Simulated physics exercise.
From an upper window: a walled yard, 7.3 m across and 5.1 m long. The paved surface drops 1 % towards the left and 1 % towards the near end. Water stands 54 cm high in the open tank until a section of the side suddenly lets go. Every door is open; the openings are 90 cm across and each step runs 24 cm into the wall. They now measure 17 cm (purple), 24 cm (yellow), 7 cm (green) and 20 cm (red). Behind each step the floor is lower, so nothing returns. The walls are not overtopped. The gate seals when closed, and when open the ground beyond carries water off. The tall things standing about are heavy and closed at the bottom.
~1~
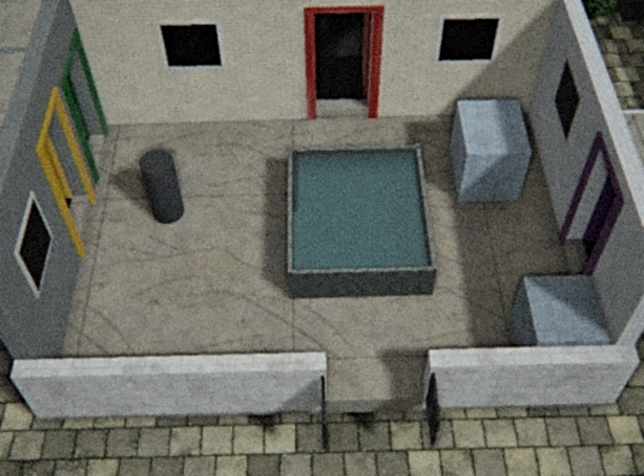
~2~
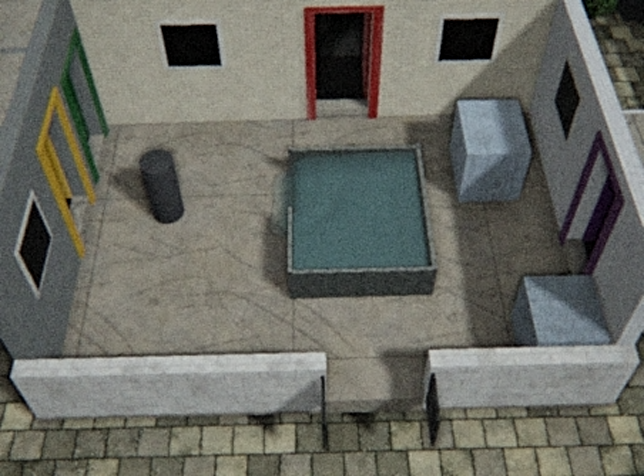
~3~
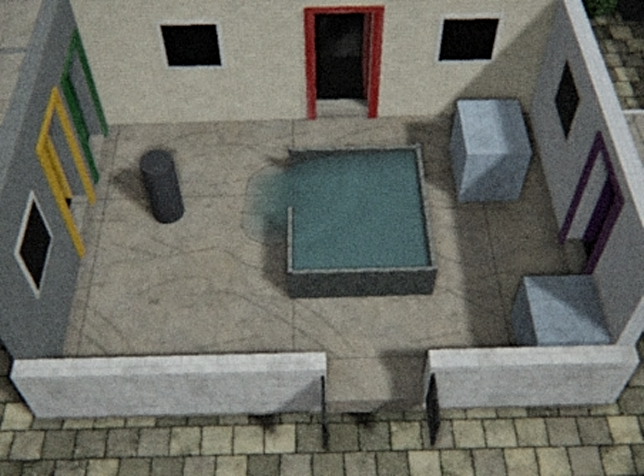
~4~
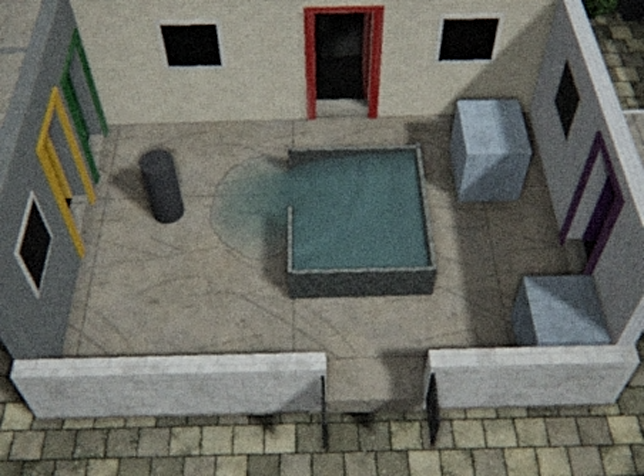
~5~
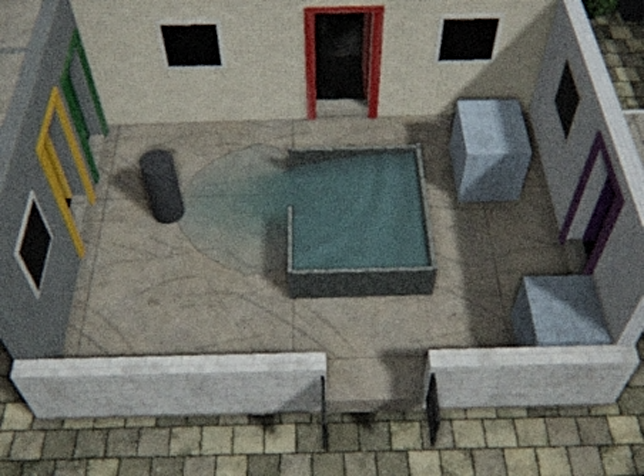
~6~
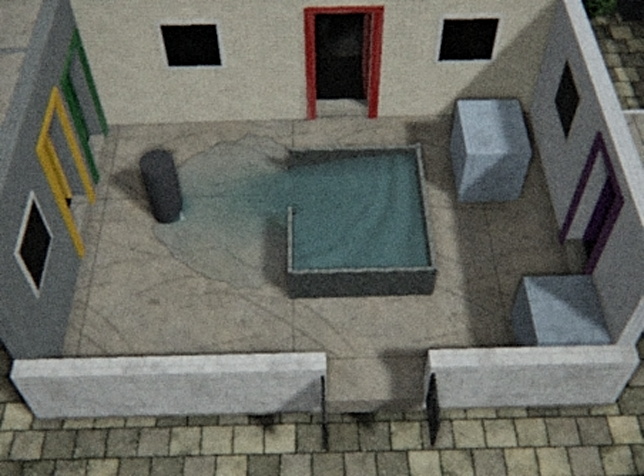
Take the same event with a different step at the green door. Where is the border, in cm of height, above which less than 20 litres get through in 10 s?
Close to 26 cm is just enough.
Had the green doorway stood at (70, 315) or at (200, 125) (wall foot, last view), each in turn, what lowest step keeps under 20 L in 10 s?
About 15 and 12.5 cm.
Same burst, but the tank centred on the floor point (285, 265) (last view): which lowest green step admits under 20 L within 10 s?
About 15 cm.
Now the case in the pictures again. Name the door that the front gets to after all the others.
It is the purple one.
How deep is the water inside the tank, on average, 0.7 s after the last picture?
Some 39 cm.
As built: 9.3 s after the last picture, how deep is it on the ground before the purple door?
About 3.5 cm.
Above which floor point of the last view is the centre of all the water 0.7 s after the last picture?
Near (313, 226).
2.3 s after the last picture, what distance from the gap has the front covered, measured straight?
Some 4.6 m out.
Then, 0.7 s after the last picture water covers 30 % of the floor, deepest (32 cm) near (284, 192); 9 cm at the green door, 2 litres in over its 7 cm step.
Then, 2.3 s after the last picture water covers 40 % of the floor, deepest (28 cm) near (103, 149); 26 cm at the green door, 168 litres in over its 7 cm step.
Then, 9.3 s after the last picture water covers 90 % of the floor, deepest (16 cm) near (55, 392); 10 cm at the green door, 433 litres in over its 7 cm step.
At the green door as built, the water peaked near 28 cm, 1.7 s after the last picture.
Run again over the same 10 s with other heights there, 52 litres in over 21 cm, 11 litres over 28 cm. The limit of 20 litres is kept from about 26 cm up.
